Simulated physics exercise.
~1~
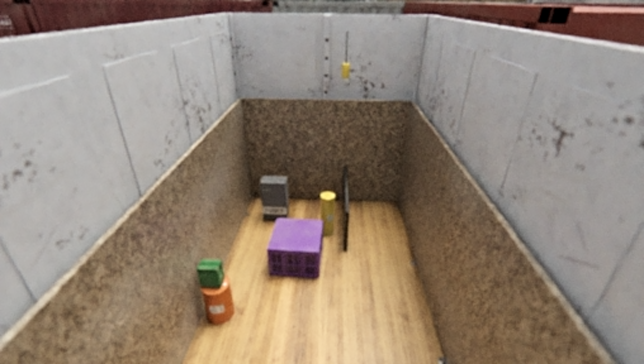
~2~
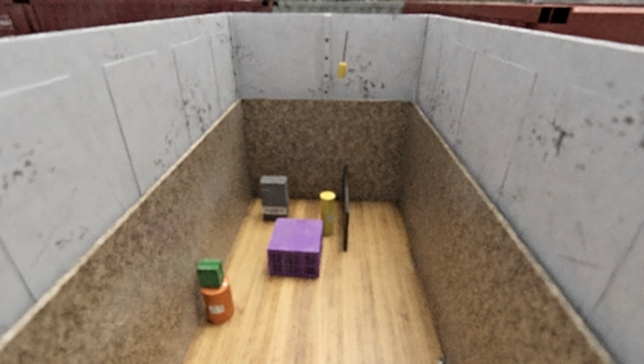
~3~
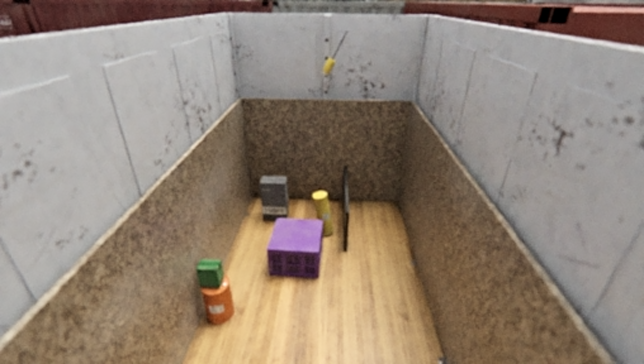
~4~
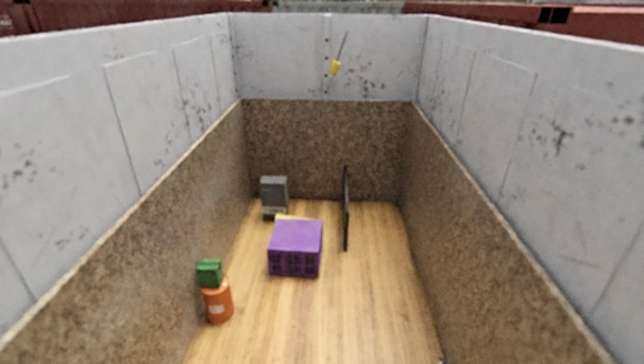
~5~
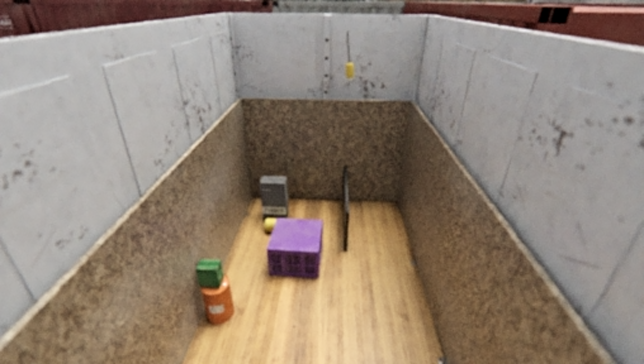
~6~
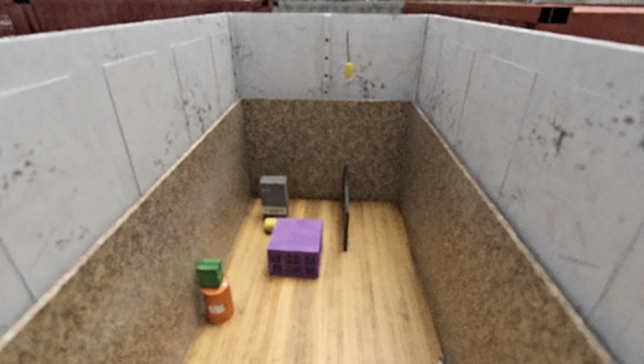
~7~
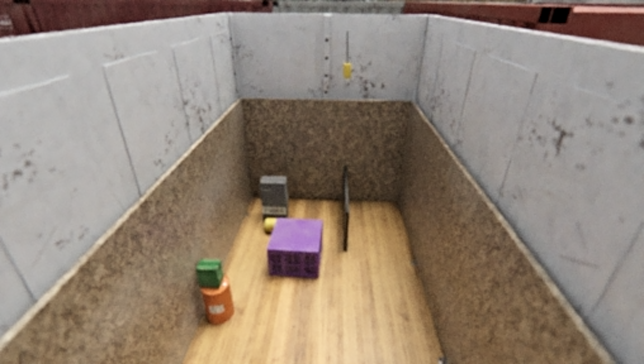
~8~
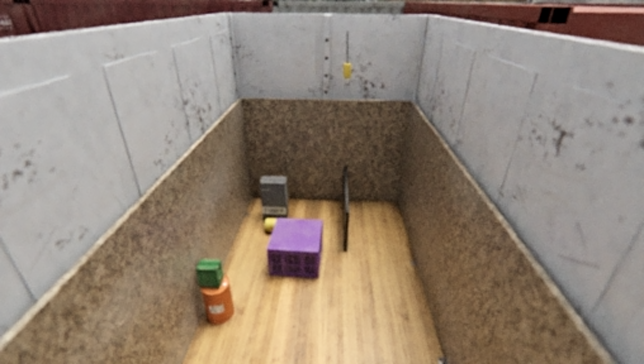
In the load bay of a van, the hanging lamp swung and a yellow canister tipped over to the left, ending on its side behind the purple chest near the grey box, while the chest, both boxes and the orange canister stayed put.
